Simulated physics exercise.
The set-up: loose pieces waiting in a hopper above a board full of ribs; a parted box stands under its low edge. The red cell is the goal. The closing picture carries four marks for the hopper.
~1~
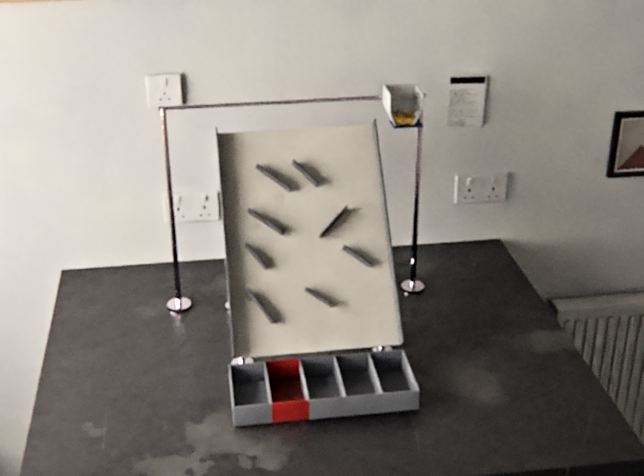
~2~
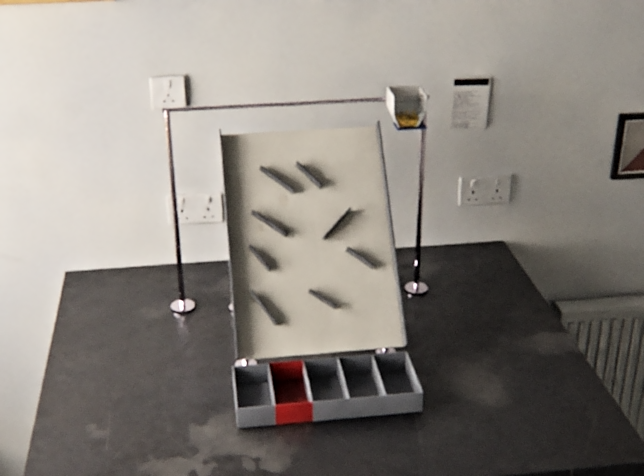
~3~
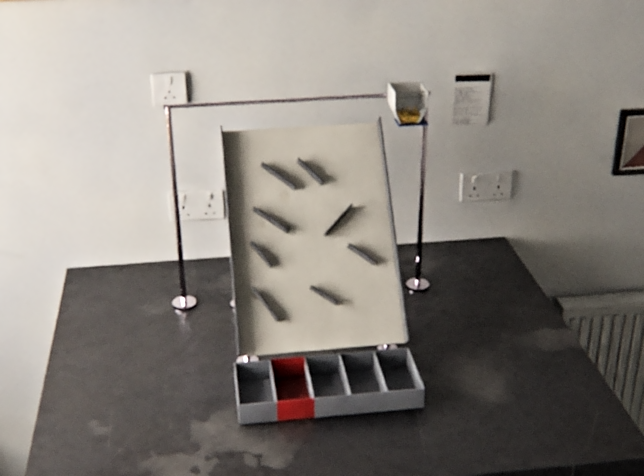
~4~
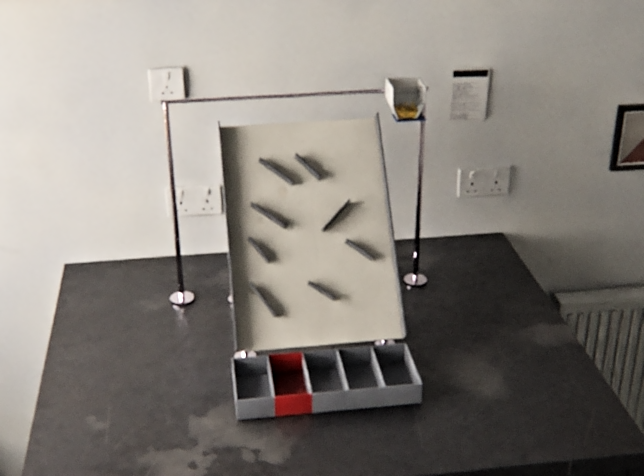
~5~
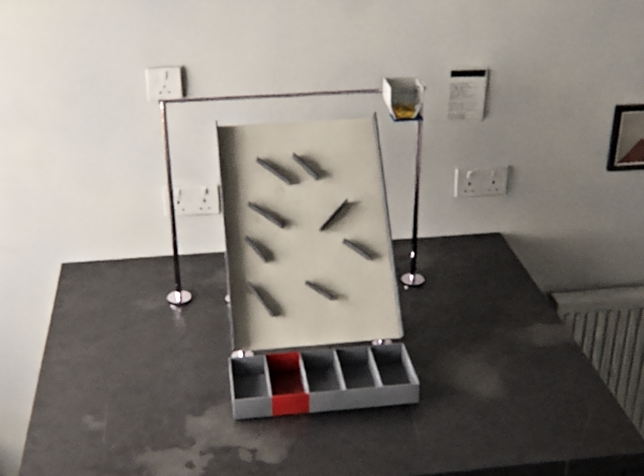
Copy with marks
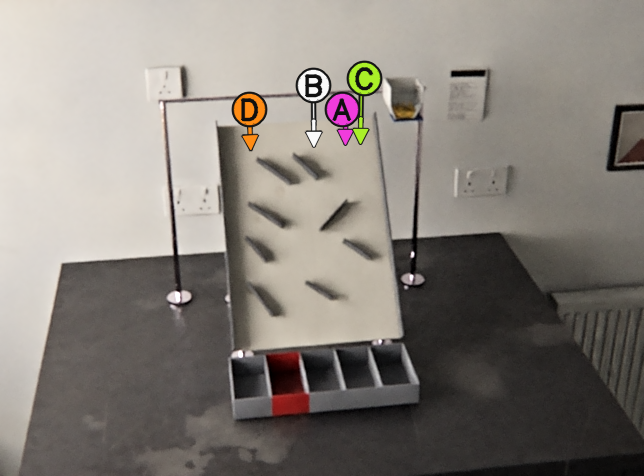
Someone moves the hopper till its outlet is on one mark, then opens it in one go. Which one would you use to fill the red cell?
I would pick mark B.
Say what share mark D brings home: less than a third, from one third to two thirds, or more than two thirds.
Mark D gives less than a third.
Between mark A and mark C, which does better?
Here it is mark A.
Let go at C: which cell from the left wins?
The fifth.
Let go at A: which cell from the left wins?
It is the fifth one.
On the marked copy, mark A meets the board at (345, 139); mark B meets the board at (313, 141); mark C meets the board at (360, 138); mark D meets the board at (250, 144).
If A is chosen, close to a quarter in the red cell, the bulk in other cells.
If B is chosen, close to half in the red cell, close to half in other cells.
If C is chosen, only a few in the red cell, all but a few in other cells.
If D is chosen, a small share in the red cell, the bulk in other cells, a small share outside the box.
